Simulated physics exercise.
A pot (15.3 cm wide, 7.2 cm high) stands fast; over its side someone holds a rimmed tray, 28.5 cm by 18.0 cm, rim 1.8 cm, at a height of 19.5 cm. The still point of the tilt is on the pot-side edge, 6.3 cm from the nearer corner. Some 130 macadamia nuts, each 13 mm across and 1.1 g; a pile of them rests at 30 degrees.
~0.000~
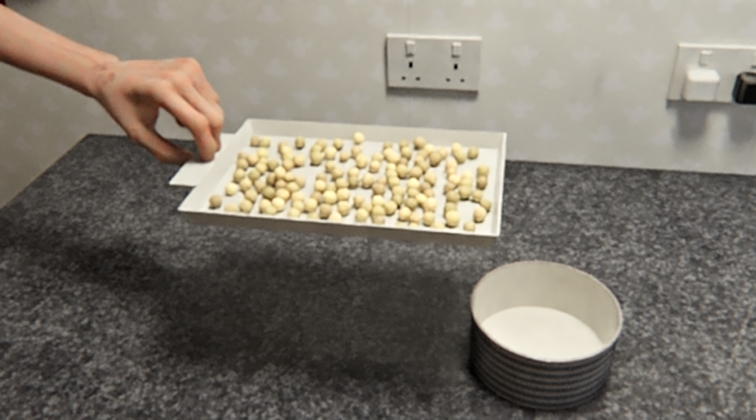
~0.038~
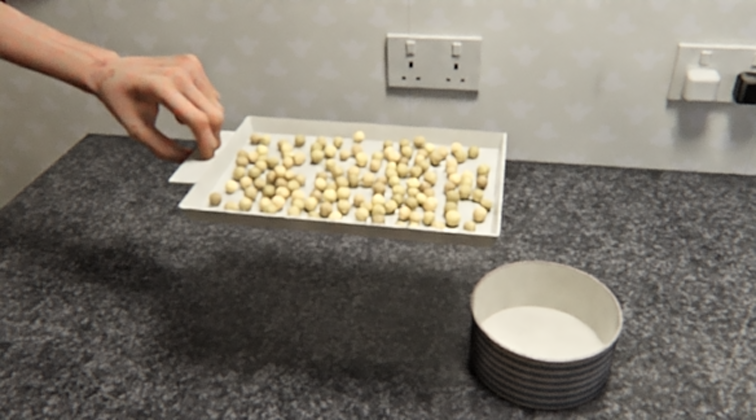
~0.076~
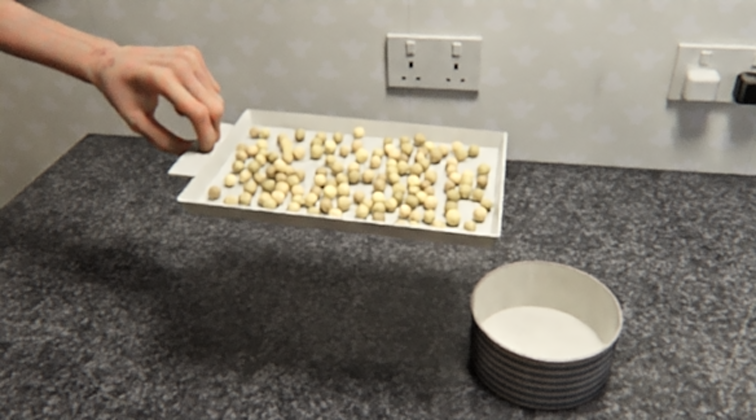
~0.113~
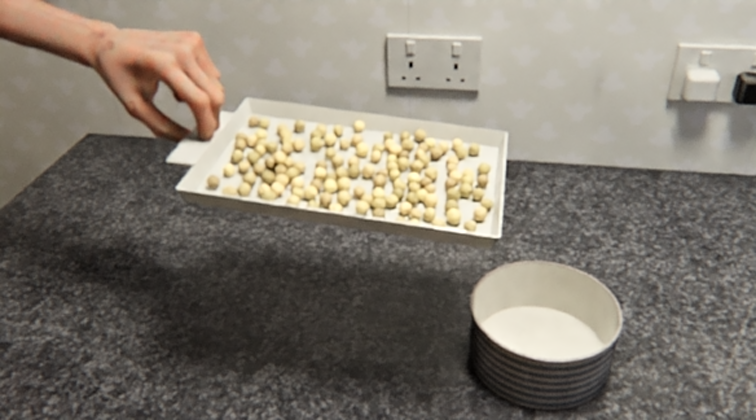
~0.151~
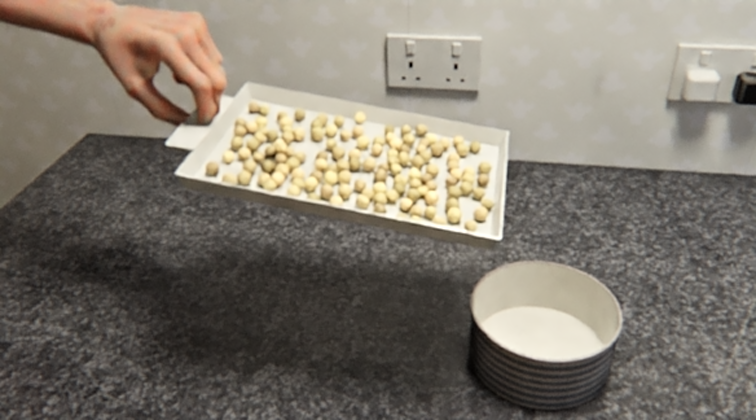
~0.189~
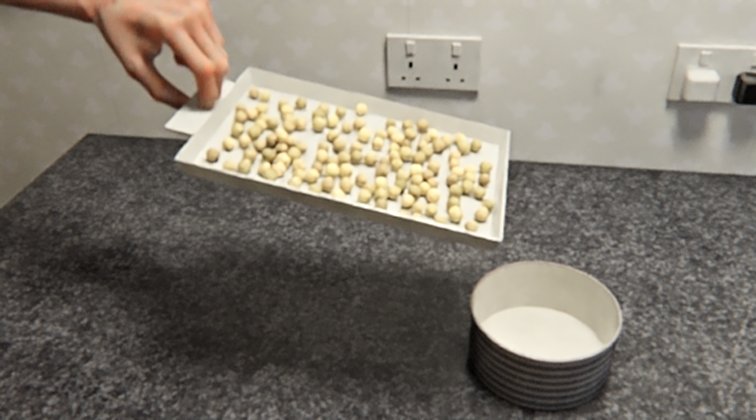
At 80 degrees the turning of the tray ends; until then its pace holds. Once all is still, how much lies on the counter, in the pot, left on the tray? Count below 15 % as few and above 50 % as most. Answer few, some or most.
On the counter: Some; in the pot: Most; left on the tray: Few.
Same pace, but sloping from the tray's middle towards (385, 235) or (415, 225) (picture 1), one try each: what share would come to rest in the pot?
Some 5 and 20 per cent.
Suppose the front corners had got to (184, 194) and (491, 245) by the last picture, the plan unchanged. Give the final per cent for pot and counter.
Pot 10, counter 90.
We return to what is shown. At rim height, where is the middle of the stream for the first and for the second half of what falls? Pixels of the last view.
At about (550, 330), then at (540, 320).
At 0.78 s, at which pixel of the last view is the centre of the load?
Near (499, 188).
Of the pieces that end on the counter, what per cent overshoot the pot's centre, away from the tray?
Some 80 per cent.
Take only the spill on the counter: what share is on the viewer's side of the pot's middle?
Some 90 per cent.
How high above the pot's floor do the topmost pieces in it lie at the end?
About 2.5 cm.
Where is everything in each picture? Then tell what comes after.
The first frame shows tray tilt 0 degrees, front corners at (187, 206) and (491, 230); middle of the pieces at (354, 182); pot at (545, 307).
The second frame shows tray tilt 1 degrees, front corners at (187, 204) and (491, 230); middle of the pieces at (354, 181).
The third frame shows tray tilt 2 degrees, front corners at (186, 197) and (492, 231); middle of the pieces at (354, 177).
The fourth frame shows tray tilt 5 degrees, front corners at (185, 186) and (493, 232), lowest corner right front; middle of the pieces at (354, 172).
The fifth frame shows tray tilt 9 degrees, front corners at (184, 171) and (494, 233), lowest corner right front; middle of the pieces at (355, 164).
The sixth frame shows tray tilt 12 degrees, front corners at (185, 156) and (495, 234), lowest corner right front; middle of the pieces at (357, 157); pot at (545, 307). Its pace works out near 95 degrees a second.
Then, at 0.54 s, tilt 45 degrees; the tray holds 100 %, the pot 0 %.
Then, at 0.78 s, tilt 68 degrees; the tray holds 85 %, the pot 0 %.
After 1.12 s, tilt 80 degrees; the tray holds 20 %, the pot 45 %.
In the end, at 2.2 s, counter 25 %, pot 75 %, tray 0 %.
